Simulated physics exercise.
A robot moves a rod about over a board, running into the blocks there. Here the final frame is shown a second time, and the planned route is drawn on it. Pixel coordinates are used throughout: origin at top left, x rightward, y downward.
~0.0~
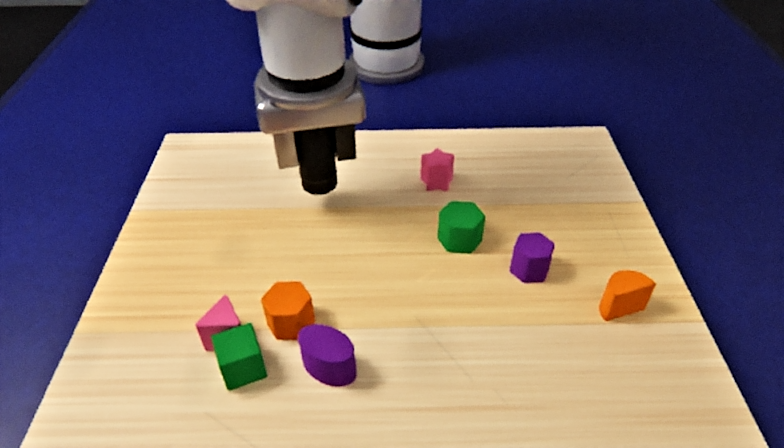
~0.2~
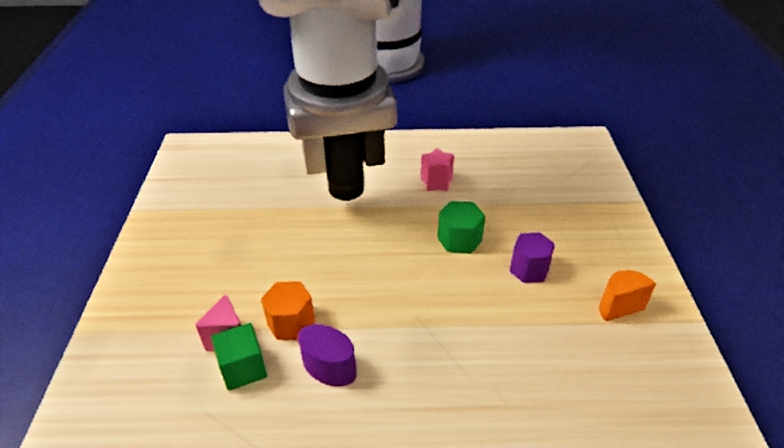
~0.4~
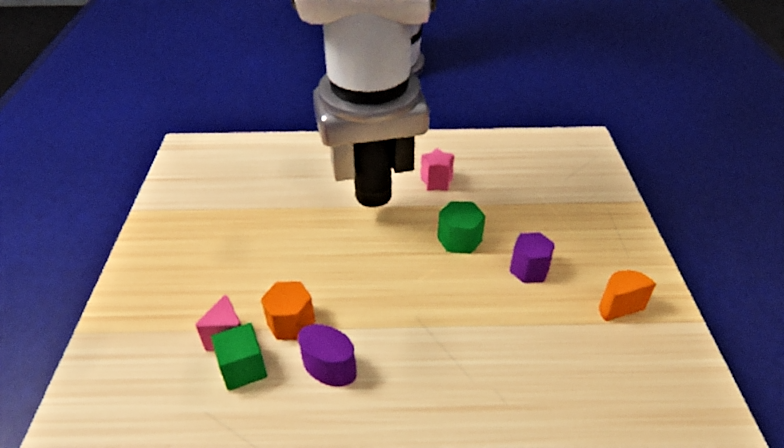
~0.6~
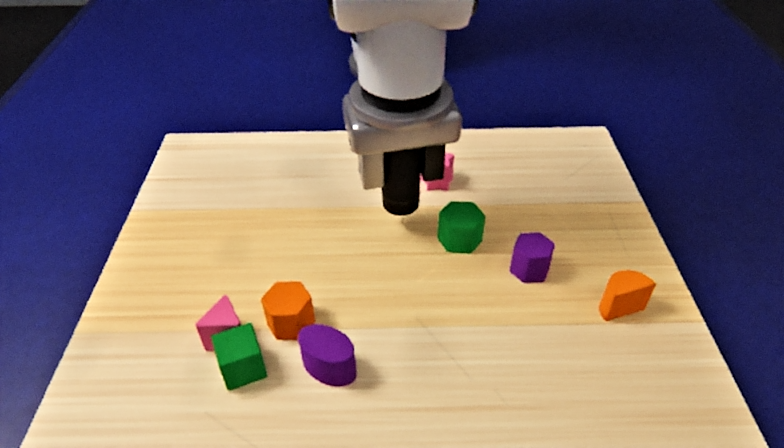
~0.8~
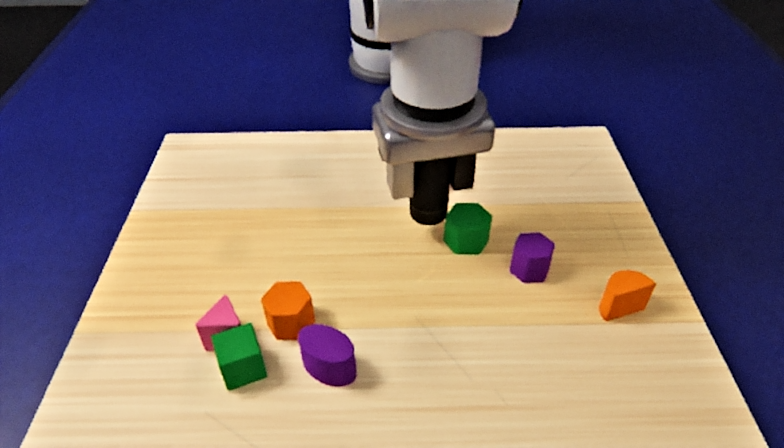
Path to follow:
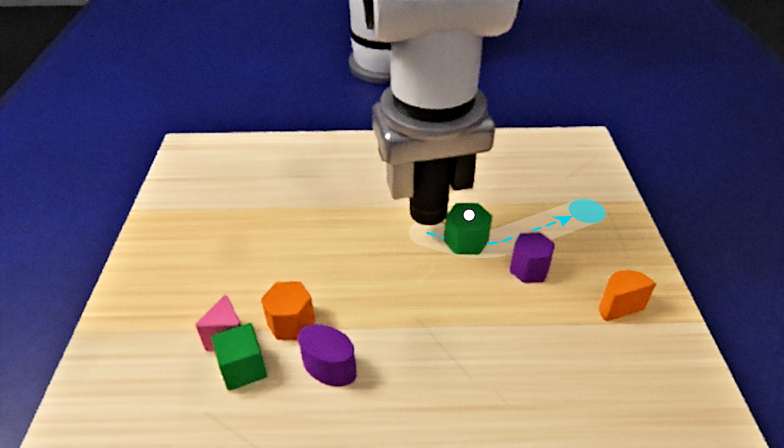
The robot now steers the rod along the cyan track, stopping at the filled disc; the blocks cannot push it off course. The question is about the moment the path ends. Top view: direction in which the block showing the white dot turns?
The answer is clockwise.
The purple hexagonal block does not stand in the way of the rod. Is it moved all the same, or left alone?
Shifted.
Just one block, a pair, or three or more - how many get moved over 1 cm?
That makes 2 blocks.
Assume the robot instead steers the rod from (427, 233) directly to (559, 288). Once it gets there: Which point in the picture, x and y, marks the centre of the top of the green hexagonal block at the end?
The middle of the upper face of the green hexagonal block will lie at about (547, 222) in the picture.
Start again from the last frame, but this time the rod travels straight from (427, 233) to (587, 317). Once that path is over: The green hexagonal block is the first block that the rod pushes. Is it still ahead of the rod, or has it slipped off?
It slips out to the side or back.
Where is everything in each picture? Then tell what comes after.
The first picture shows rod tip at (320, 185); block tops, pink star-shaped block at (438, 157); green hexagonal block at (462, 214); purple hexagonal block at (535, 244).
The second picture shows rod at (347, 190); blocks unchanged.
The third picture shows rod at (374, 197); blocks unchanged.
The fourth picture shows rod at (401, 205); blocks unchanged.
The fifth picture shows rod at (428, 214); pink star-shaped block hidden; green hexagonal block at (469, 215); purple hexagonal block at (535, 244).
Path on the board, from (427, 233) via (486, 244) and (539, 228), ending at (587, 211); the dot is on the green hexagonal block.
The first path, step by step. One third of the way, rod at (491, 225); green hexagonal block at (533, 220), turned 25° anticlockwise; purple hexagonal block at (549, 248), turned 45° clockwise.
Two thirds of the way, rod at (544, 209); green hexagonal block at (583, 219), turned 15° clockwise; purple hexagonal block at (553, 249), turned 55° clockwise.
At the end, rod at (593, 192); pink star-shaped block in place; green hexagonal block at (590, 220), turned 35° clockwise; purple hexagonal block at (553, 249), turned 55° clockwise.
